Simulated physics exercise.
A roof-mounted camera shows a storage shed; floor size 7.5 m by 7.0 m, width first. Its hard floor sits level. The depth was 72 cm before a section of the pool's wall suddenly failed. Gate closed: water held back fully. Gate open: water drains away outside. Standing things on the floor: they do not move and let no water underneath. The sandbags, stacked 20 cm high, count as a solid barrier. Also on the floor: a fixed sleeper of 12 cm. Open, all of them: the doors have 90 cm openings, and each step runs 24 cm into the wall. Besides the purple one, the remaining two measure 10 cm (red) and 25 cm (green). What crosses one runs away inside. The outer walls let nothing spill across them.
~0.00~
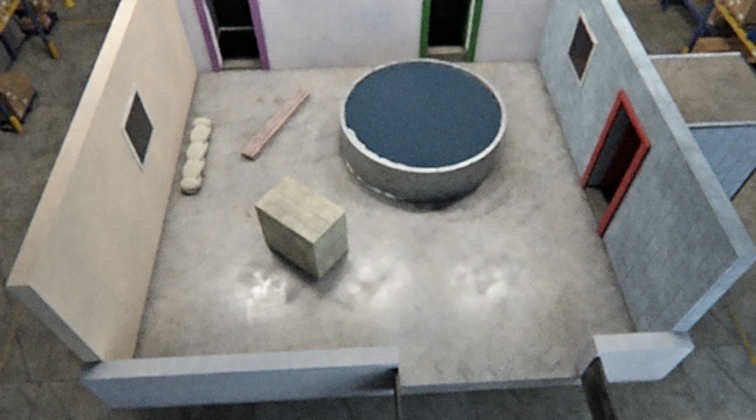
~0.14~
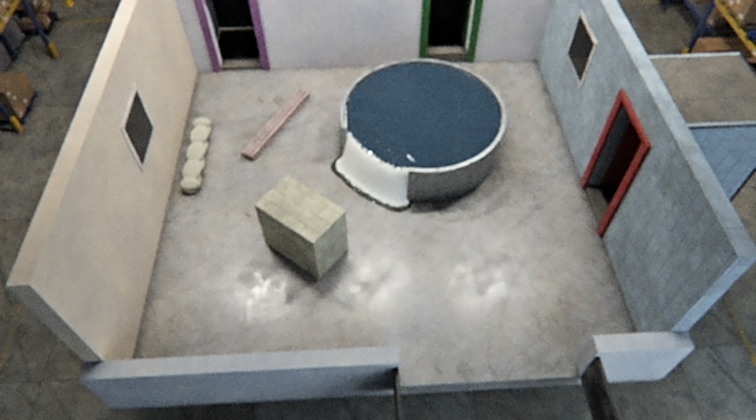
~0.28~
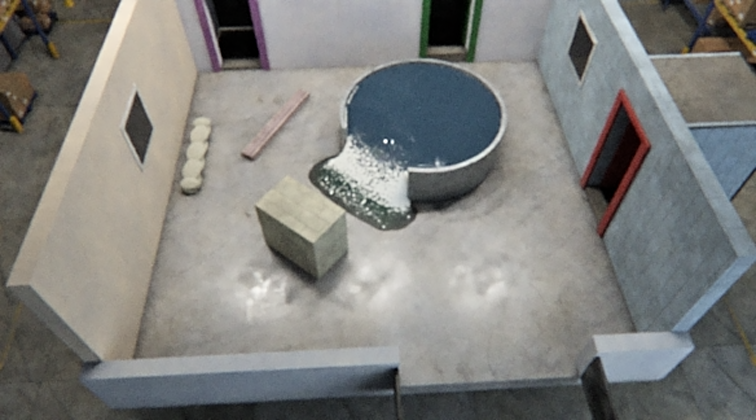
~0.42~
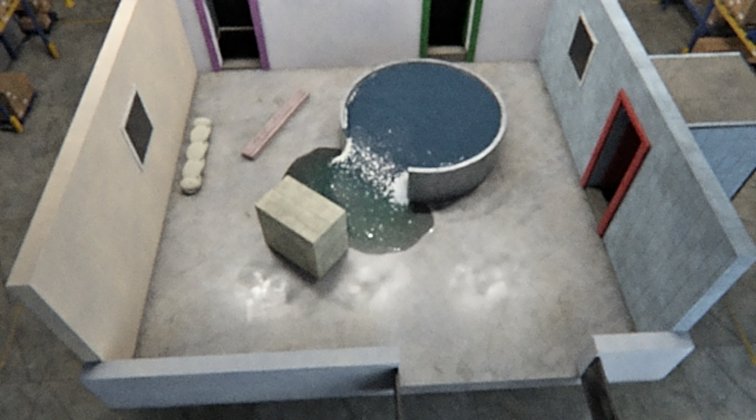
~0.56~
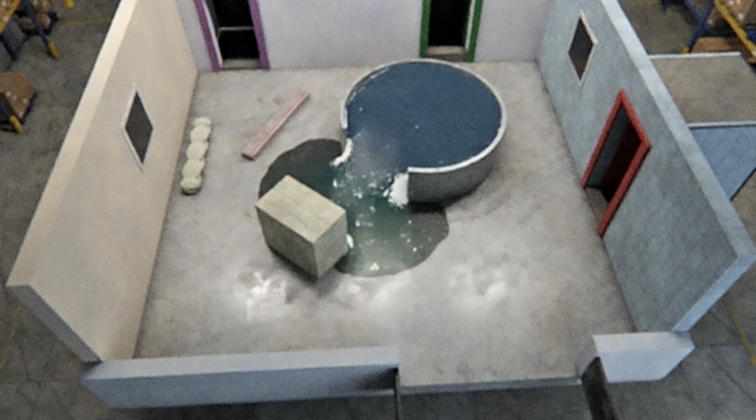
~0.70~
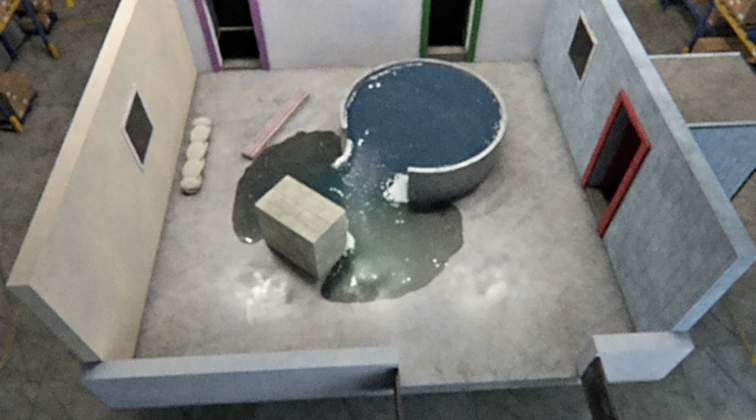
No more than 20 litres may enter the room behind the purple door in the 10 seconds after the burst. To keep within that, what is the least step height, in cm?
Some 13 cm.
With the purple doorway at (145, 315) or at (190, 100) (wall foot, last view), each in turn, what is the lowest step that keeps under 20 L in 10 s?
You'd want roughly 11.5 cm there first, then roughly 8.5 cm.
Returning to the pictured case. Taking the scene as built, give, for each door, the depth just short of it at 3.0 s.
Depths in cm: Purple 10, red 0, green 0.
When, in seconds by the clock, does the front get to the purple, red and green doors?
Times: Purple = 2.8 s, red = 5.5 s, green = 6.0 s.
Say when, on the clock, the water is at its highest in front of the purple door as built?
Peak time: Around 4.0 s.
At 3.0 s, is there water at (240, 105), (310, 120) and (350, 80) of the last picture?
Spot one awash, spot two awash, spot three bone dry.
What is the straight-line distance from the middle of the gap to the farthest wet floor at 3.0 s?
Near 5.0 m, more or less.
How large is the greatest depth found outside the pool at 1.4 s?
55 cm.
After 1.4 s water covers 25 % of the floor, deepest (55 cm) near (320, 223); it has not reached the purple door.
After 3.0 s water covers 55 % of the floor, deepest (37 cm) near (320, 223); 10 cm at the purple door, 0 litres in over its 9 cm step.
After 10.0 s water covers 95 % of the floor, deepest (14 cm) near (639, 357); 10 cm at the purple door, 80 litres in over its 9 cm step.
At the purple door as built, the water arrived by 2.9 s and peaked near 18 cm at 4.0 s.
Run again over the same 10 s with other heights there, 30 litres in over 12 cm, 5 litres over 16.5 cm. The limit of 20 litres is kept from about 13 cm up.
